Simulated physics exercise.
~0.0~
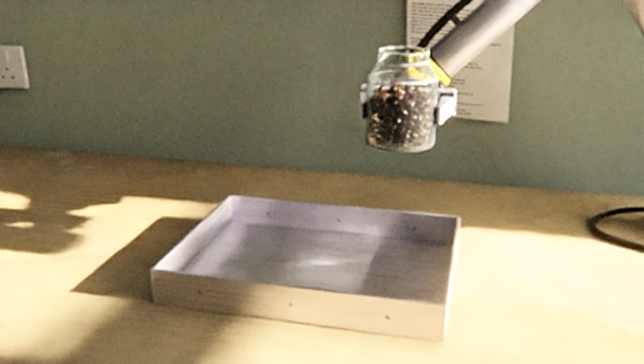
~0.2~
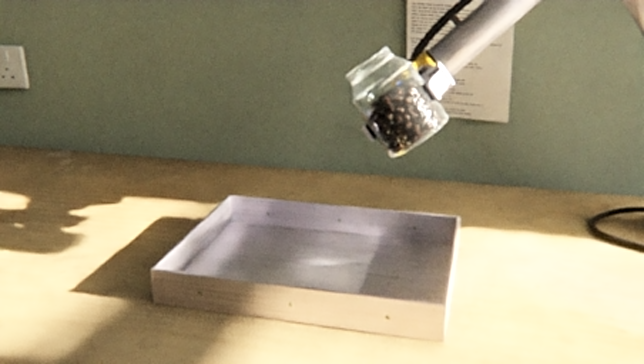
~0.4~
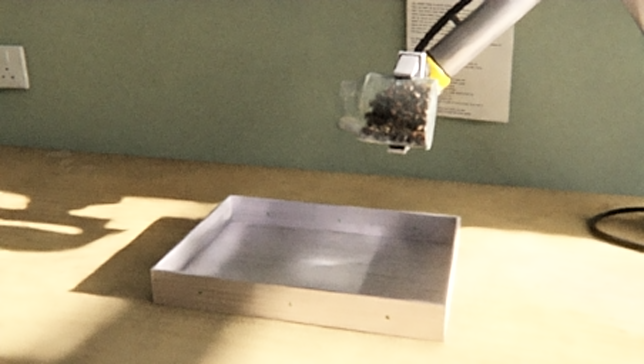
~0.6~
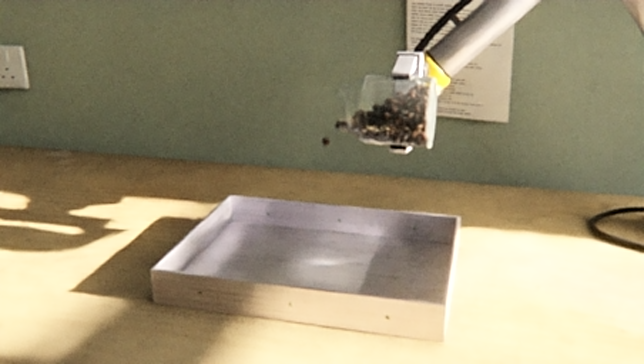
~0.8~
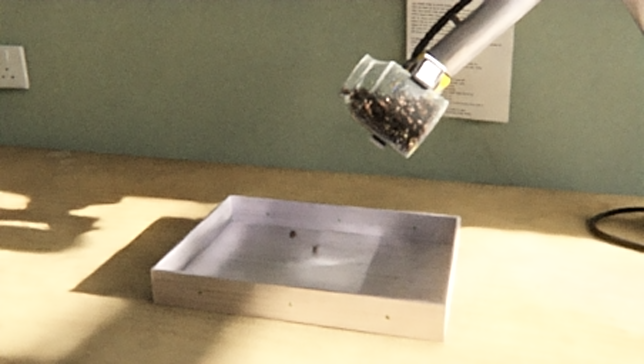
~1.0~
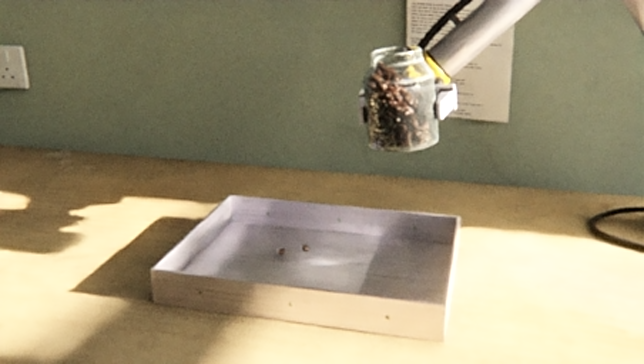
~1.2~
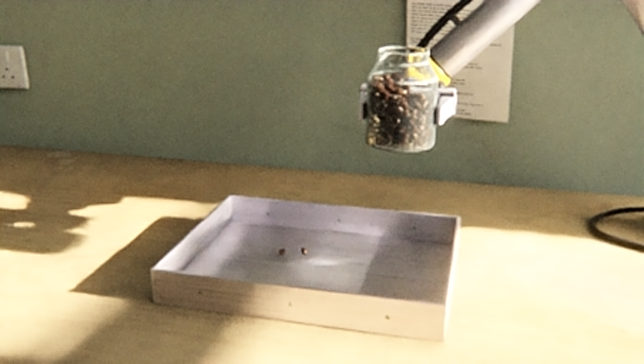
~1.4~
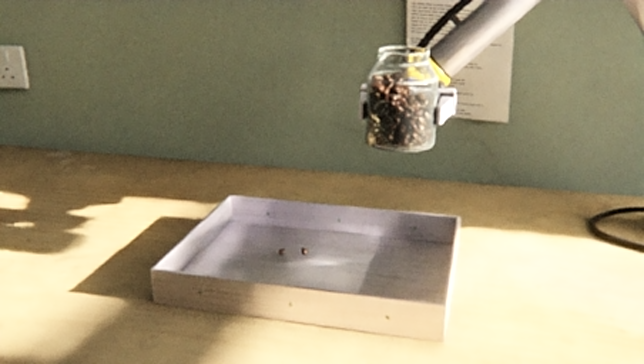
On a pale wooden tabletop against a grey-green wall, seen from slightly above, a shallow whitish tray sits in slanting sunlight, with a wall socket at far left. Above the tray's right side, a grey robotic arm reaching in from the upper right holds a clear glass jar mostly full of dark and brown beans. The arm tips the jar to the left until it lies nearly on its side, and the beans slide toward the mouth. A couple drop into the tray. The arm then turns the jar upright again, still nearly as full, leaving two beans resting in the tray.
